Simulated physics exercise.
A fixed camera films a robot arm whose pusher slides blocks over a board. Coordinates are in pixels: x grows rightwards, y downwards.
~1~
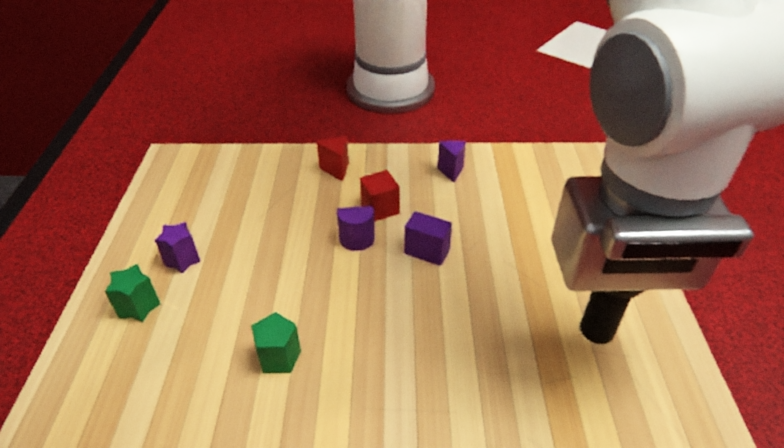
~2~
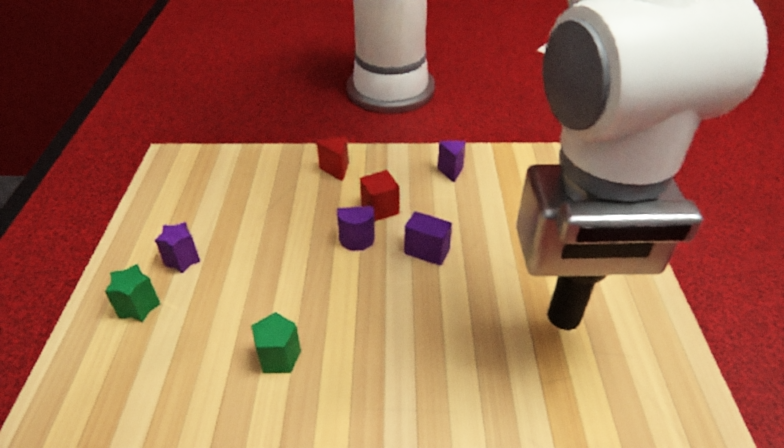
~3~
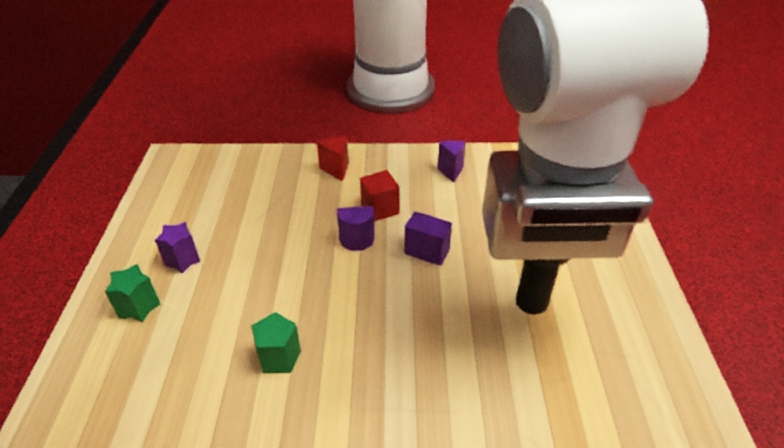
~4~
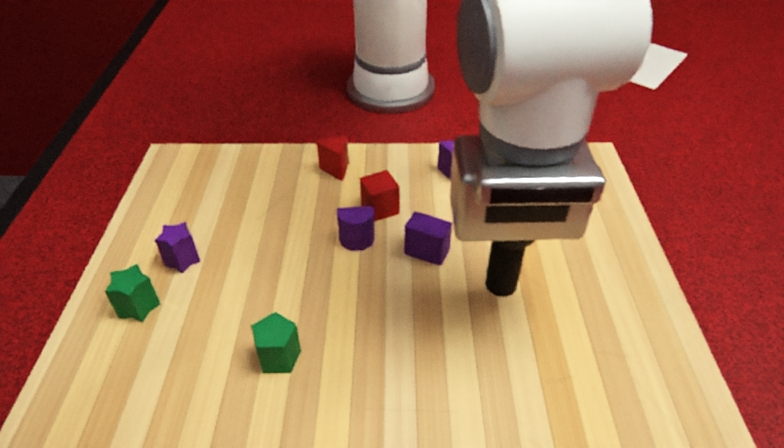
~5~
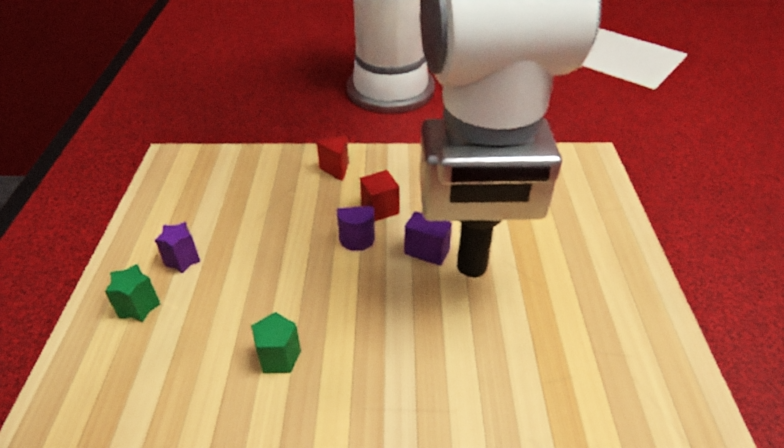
A white robot arm with a black tip moved steadily left and slightly away across a wooden board, coming up close beside a purple block, while the scattered red, purple and green blocks stayed still.
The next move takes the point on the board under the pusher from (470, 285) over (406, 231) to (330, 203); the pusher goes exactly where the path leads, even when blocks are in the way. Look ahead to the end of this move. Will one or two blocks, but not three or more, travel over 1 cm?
Yes - that is the case.
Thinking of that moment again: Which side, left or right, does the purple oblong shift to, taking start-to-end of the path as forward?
It's set to shift left.
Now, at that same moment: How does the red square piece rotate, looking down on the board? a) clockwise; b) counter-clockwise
a
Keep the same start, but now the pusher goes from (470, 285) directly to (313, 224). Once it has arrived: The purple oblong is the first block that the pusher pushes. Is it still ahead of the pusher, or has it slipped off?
My answer is that the purple oblong has slipped off.
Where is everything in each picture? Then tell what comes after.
Tip of the pusher at (597, 331), middles of tops, purple D-shaped block at (356, 214), red square piece at (380, 182), purple oblong at (429, 224), in the first frame.
Pusher at (564, 317), nothing pushed, in the second frame.
Pusher at (532, 302), nothing pushed, in the third frame.
Pusher at (501, 285), nothing pushed, in the fourth frame.
Pusher at (472, 267), purple D-shaped block at (356, 214), red square piece at (380, 182), purple oblong at (429, 224), in the fifth frame.
The first path, step by step. One third of the way, pusher at (427, 228); purple oblong at (400, 205).
Two thirds of the way, pusher at (380, 202); red square piece at (358, 167), turned 40° clockwise; purple oblong at (350, 183).
At the end, pusher at (328, 185); purple D-shaped block unmoved; red square piece at (357, 165), turned 50° clockwise; purple oblong at (297, 170).
